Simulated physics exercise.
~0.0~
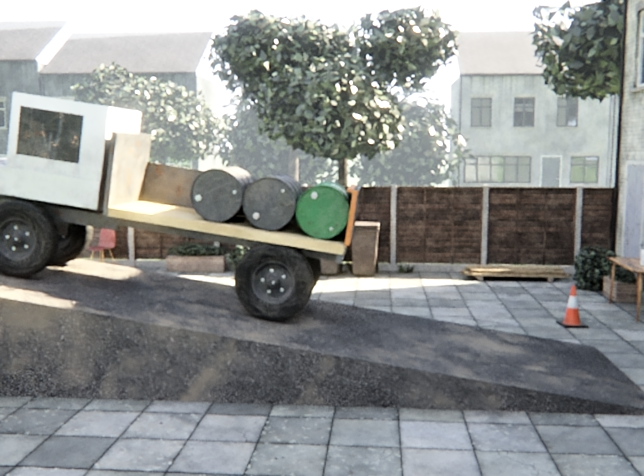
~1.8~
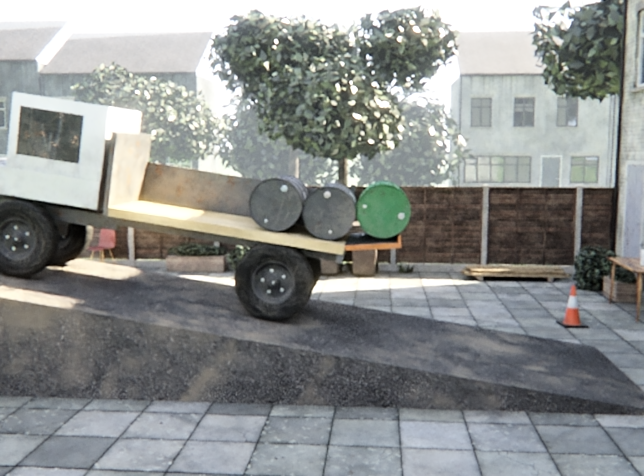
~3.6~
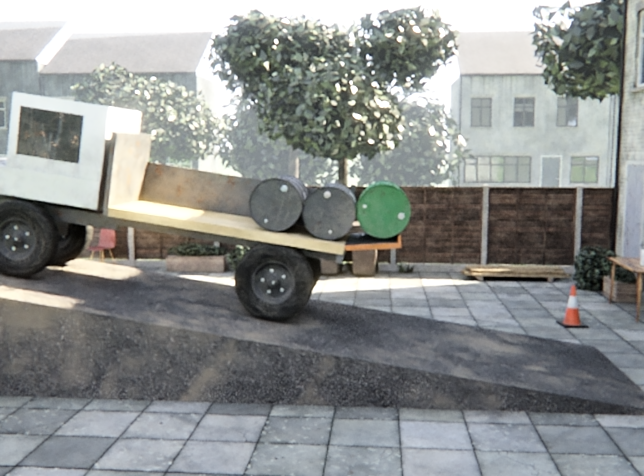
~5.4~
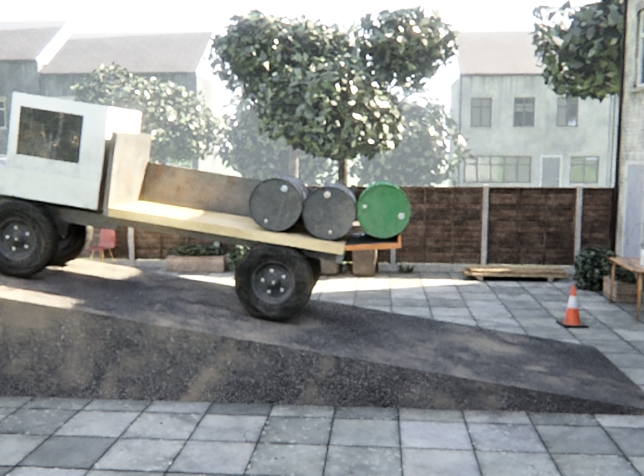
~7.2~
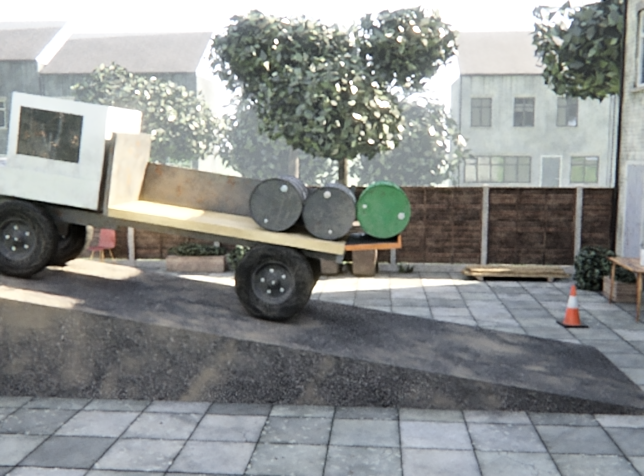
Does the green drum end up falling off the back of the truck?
No, it stays on the vehicle. It comes to rest out on the lowered tailgate.
In a paved yard backed by a brown fence, with trees and pale houses behind, a fixed side view shows a white-cabbed truck on a dark ramp that slopes down to the right. Three drums, two dark grey and a green one on the right, lie end-on in a row on its pale wooden bed against an upright tailgate. An orange and white cone stands at the right. The tailgate drops open and the drums roll a short way right together. The green drum ends up resting on the lowered gate, with the two grey ones still on the bed behind it.
